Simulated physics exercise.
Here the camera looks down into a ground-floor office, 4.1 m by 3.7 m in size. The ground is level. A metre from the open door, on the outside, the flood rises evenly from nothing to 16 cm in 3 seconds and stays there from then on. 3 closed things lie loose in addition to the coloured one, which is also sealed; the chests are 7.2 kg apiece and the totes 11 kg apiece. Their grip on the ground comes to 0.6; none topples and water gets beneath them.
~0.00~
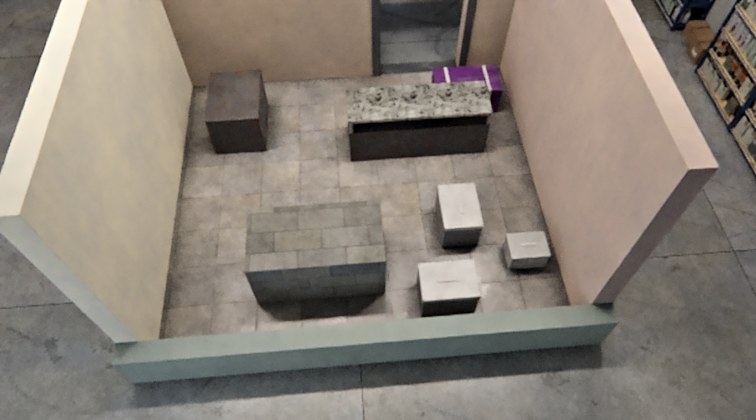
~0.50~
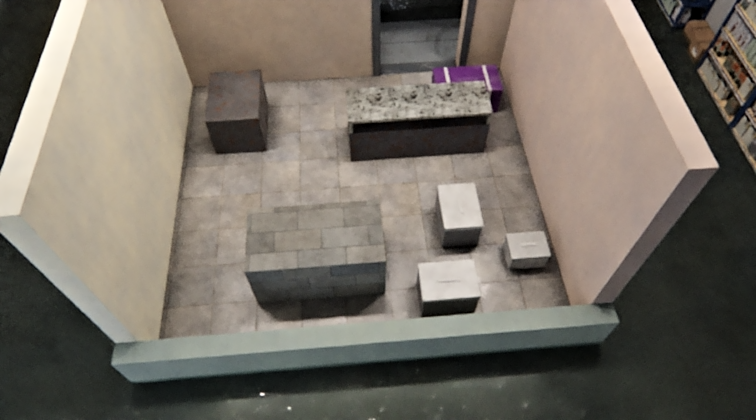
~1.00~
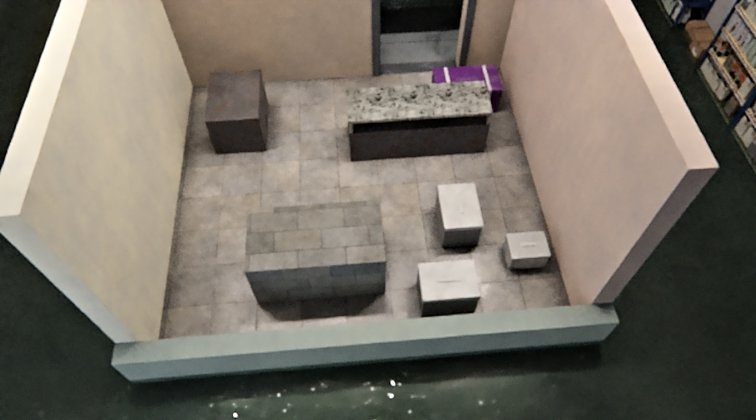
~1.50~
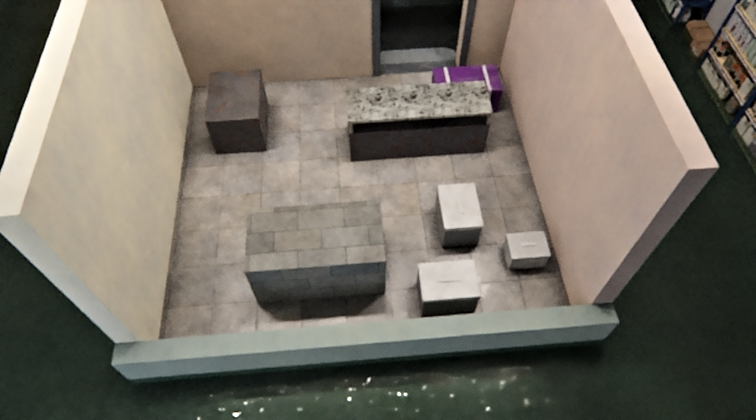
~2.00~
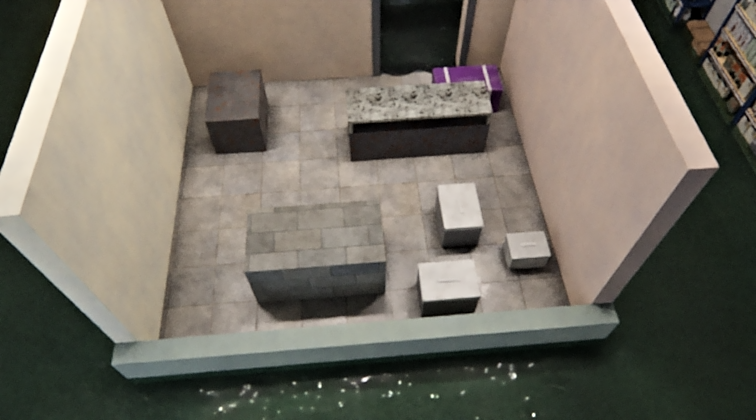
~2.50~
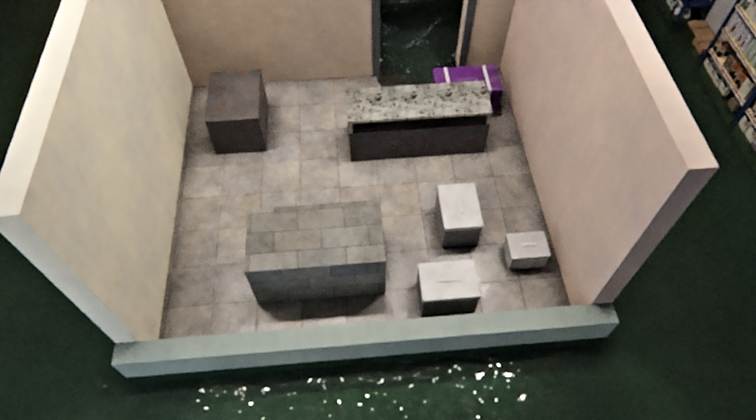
A room's boxes, one purple, stay still as dark water spreads outside and reaches the doorway.
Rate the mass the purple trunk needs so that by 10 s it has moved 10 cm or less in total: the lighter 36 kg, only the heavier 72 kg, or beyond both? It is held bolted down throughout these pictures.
Needed mass: Only the heavier one.
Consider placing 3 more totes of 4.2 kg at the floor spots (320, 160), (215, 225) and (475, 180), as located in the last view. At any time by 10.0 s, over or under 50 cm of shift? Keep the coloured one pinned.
Note, in sequence: Not exceeded, exceeded, not exceeded.
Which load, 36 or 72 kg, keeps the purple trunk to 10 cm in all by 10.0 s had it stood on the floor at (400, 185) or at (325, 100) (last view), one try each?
In turn: Either load holds; either load holds.
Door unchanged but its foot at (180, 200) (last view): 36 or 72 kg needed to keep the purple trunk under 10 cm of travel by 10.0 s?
There even the lighter works.
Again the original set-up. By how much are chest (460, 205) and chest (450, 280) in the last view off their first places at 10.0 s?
Net displacement, in order: 10 cm; 0 cm.
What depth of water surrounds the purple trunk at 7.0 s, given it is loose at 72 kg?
11 cm, roughly.
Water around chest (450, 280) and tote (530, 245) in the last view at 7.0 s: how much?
Close to 1 and 3 centimetres.
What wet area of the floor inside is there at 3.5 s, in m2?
Around 1.5 m2 of it.
After 3.5 s the purple trunk would be 0 cm from its start with 36 kg and 0 cm from its start with 72 kg; 6 cm of water round it then.
After 4.5 s the purple trunk would be 12 cm from its start with 36 kg and 0 cm from its start with 72 kg; 10 cm of water round it then.
After 7.0 s the purple trunk would be 20 cm from its start with 36 kg and 0 cm from its start with 72 kg; 11 cm of water round it then.
After 10.0 s the purple trunk would be 21 cm from its start with 36 kg and 0 cm from its start with 72 kg; 12 cm of water round it then.
